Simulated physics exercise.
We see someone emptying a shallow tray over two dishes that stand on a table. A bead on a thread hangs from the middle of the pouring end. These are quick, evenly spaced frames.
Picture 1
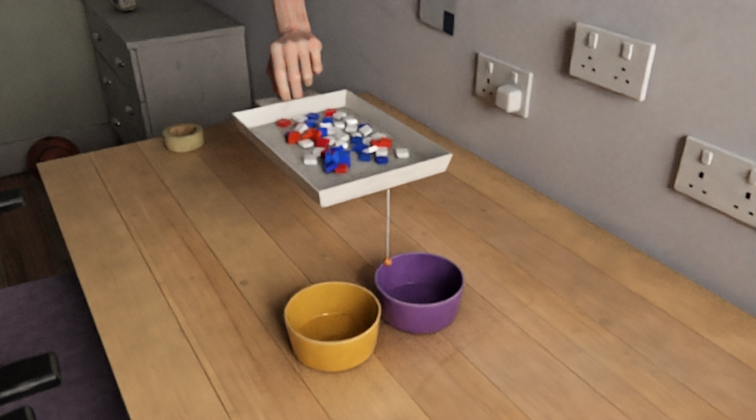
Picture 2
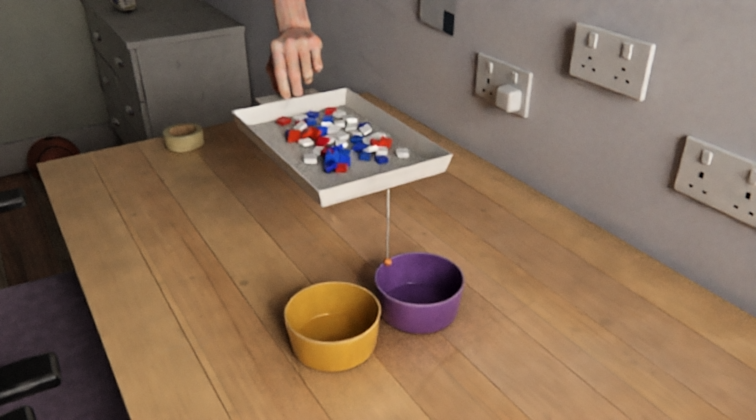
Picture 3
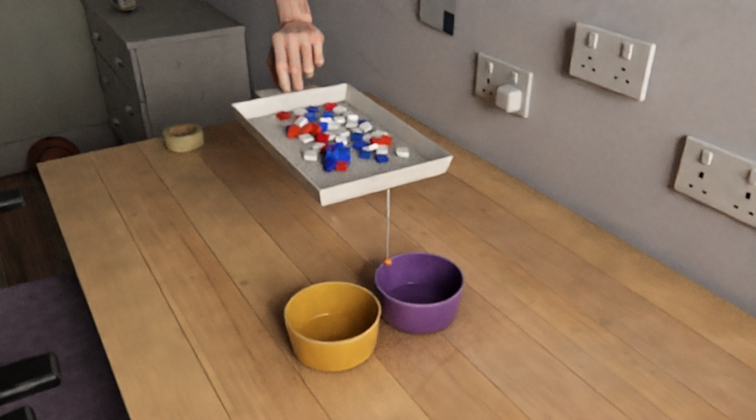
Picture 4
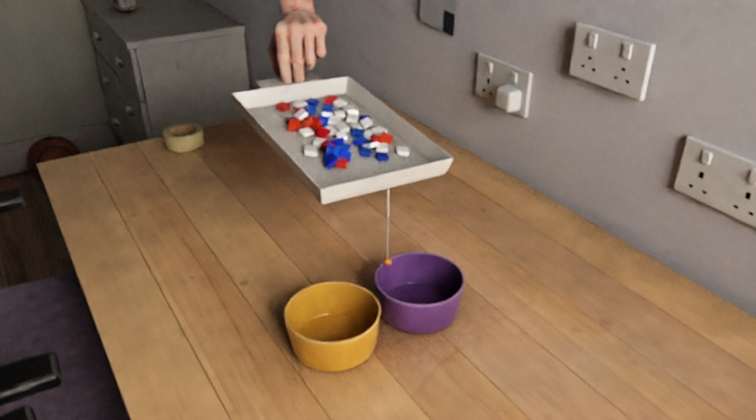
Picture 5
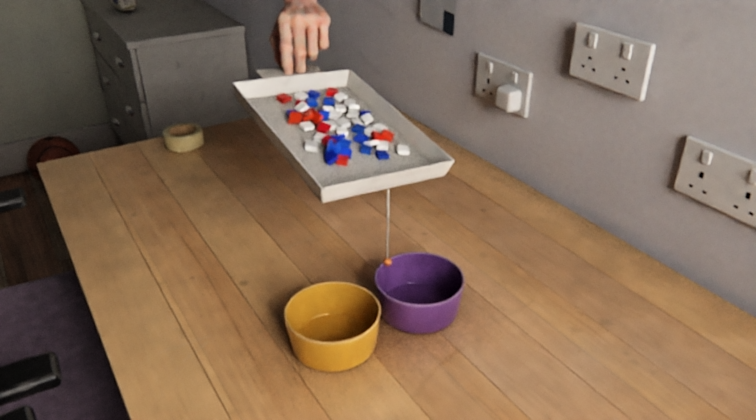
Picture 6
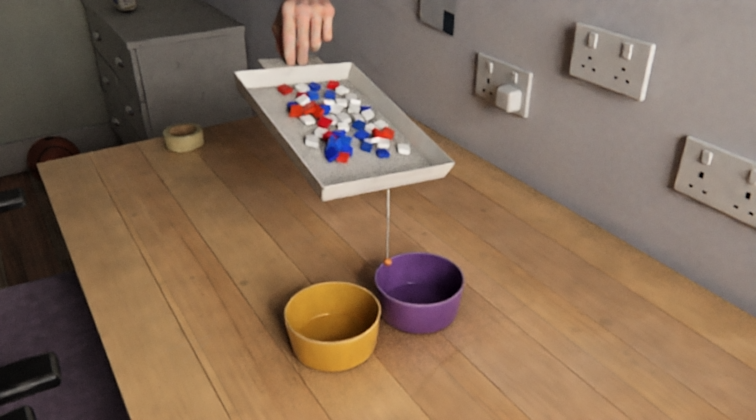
A hand gradually raising the far end of a white tray of red, white and blue tiles above yellow and purple bowls.
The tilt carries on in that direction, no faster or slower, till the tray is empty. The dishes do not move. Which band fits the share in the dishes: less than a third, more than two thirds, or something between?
Caught overall: From one third to two thirds.
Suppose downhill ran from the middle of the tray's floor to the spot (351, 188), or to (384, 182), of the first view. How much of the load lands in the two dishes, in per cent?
First some 80, then 70 per cent.
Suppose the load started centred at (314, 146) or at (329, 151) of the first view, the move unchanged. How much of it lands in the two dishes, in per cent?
About 70 and 70 per cent.
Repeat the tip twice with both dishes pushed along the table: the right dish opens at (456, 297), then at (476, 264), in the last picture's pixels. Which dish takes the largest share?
At the first place the dish on the right, at the second the right dish.
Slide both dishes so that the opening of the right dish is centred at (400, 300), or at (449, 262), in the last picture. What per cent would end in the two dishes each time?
In turn 10 and 100 in a hundred.
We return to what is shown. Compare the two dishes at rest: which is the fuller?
Fuller: The dish on the right.
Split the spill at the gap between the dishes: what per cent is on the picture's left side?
Close to 0 per cent.
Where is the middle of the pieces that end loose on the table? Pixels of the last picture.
Roughly at (468, 283).
Soon, tray tipped steeply; all on the tray.
A while on, tray tipped right over; most on the tray; a small part outside both.
Towards the end, tray tipped past a quarter turn; about half in the right dish; about half outside both.
Finally, tray tipped past a quarter turn; none in the left dish; about half in the right dish; about half outside both.
